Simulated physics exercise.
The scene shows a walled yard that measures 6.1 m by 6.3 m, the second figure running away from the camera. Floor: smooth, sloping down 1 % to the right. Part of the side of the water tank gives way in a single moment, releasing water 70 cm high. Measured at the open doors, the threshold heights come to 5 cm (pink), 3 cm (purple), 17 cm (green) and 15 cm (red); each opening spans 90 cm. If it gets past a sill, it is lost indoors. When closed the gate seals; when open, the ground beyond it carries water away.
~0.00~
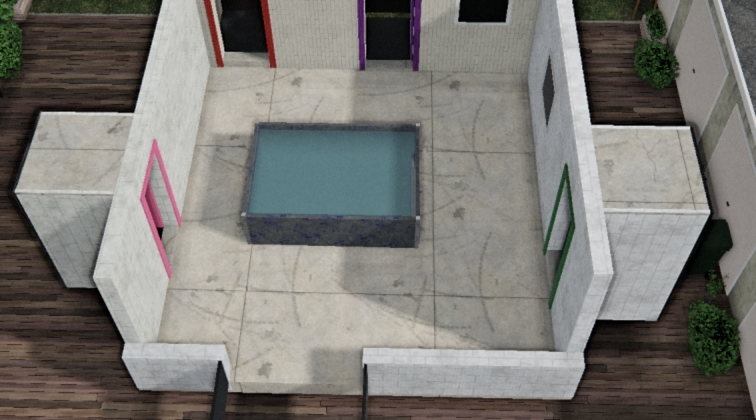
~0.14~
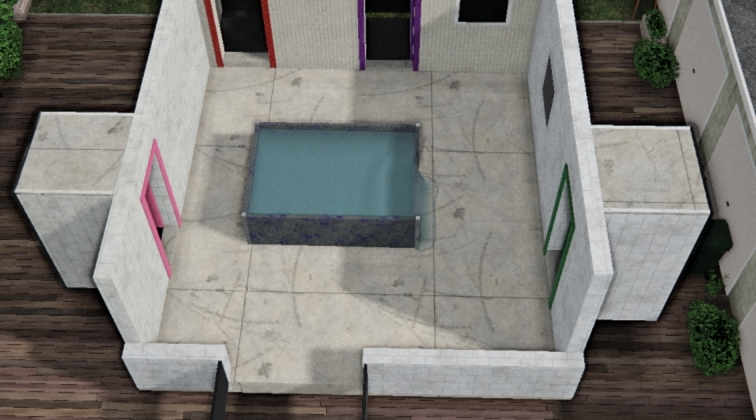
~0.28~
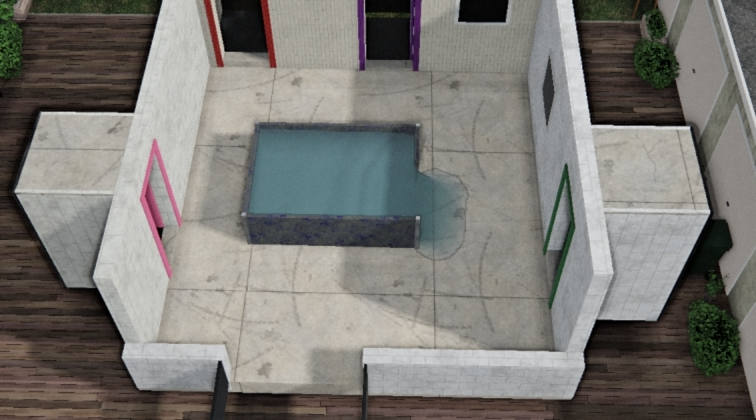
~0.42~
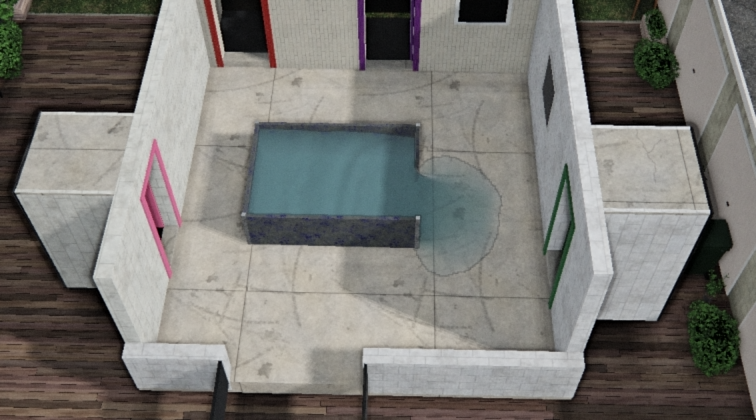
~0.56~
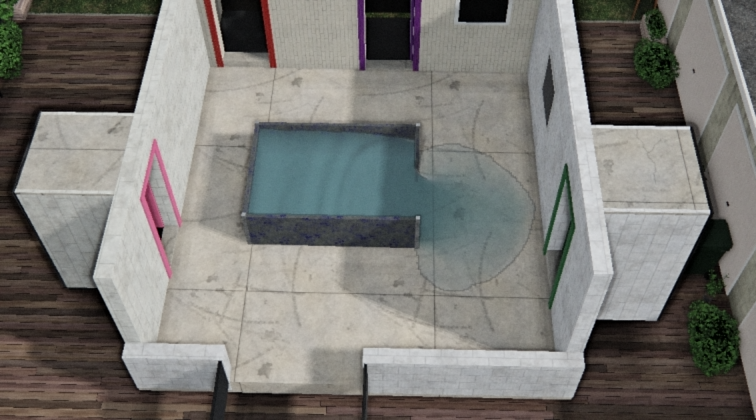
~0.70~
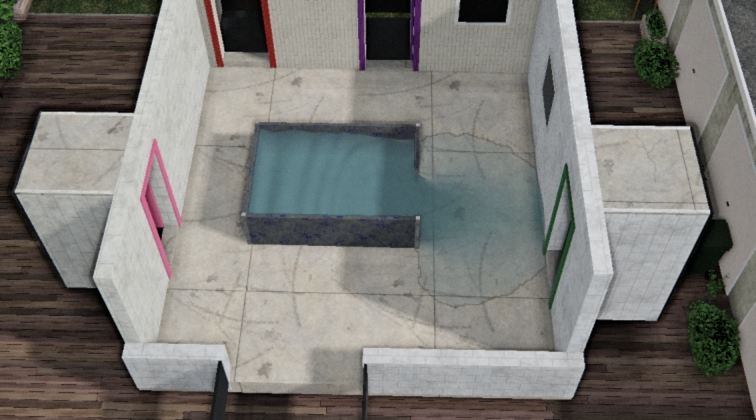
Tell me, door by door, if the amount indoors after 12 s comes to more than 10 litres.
At the end, at the pink door the amount will climb above the limit, at the purple door the amount will climb above the limit, at the green door the amount will climb above the limit, at the red door the amount will stay short of the limit.
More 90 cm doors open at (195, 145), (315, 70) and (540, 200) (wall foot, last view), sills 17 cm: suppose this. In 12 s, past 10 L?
Result in order - not enough, not enough, more than that.
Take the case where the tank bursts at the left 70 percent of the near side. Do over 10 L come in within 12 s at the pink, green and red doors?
Then pink would come out on the high side, green on the low side and red on the low side.
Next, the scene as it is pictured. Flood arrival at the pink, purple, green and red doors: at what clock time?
Doors: Pink 4.5 s / purple 2.8 s / green 0.8 s / red 4.0 s.
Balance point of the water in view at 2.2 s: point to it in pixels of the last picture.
Around (406, 209).
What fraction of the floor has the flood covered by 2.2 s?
Close to 30 in a hundred parts are wet.
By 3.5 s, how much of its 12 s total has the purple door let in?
Share: ~ 0 %.
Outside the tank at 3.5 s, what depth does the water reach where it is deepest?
Roughly 36 cm.
After 1.4 s water covers 20 % of the floor and is deepest (44 cm) near (534, 228); pink door not reached, purple door not reached, green door 30 cm at the sill, 7 L in, red door not reached.
After 2.2 s water covers 30 % of the floor and is deepest (47 cm) near (547, 364); pink door not reached, purple door not reached, green door 33 cm at the sill, 60 L in, red door not reached.
After 3.5 s water covers 55 % of the floor and is deepest (36 cm) near (548, 375); pink door not reached, purple door 7 cm at the sill, 0 L in, green door 24 cm at the sill, 126 L in, red door not reached.
After 7.0 s water covers 95 % of the floor and is deepest (17 cm) near (547, 364); pink door 12 cm at the sill, 65 L in, purple door 6 cm at the sill, 28 L in, green door 15 cm at the sill, 143 L in, red door 8 cm at the sill, 0 L in.
After 12.0 s water covers 100 % of the floor and is deepest (12 cm) near (407, 106); pink door 6 cm at the sill, 138 L in, purple door 9 cm at the sill, 50 L in, green door 9 cm at the sill, 144 L in, red door 10 cm at the sill, 0 L in.
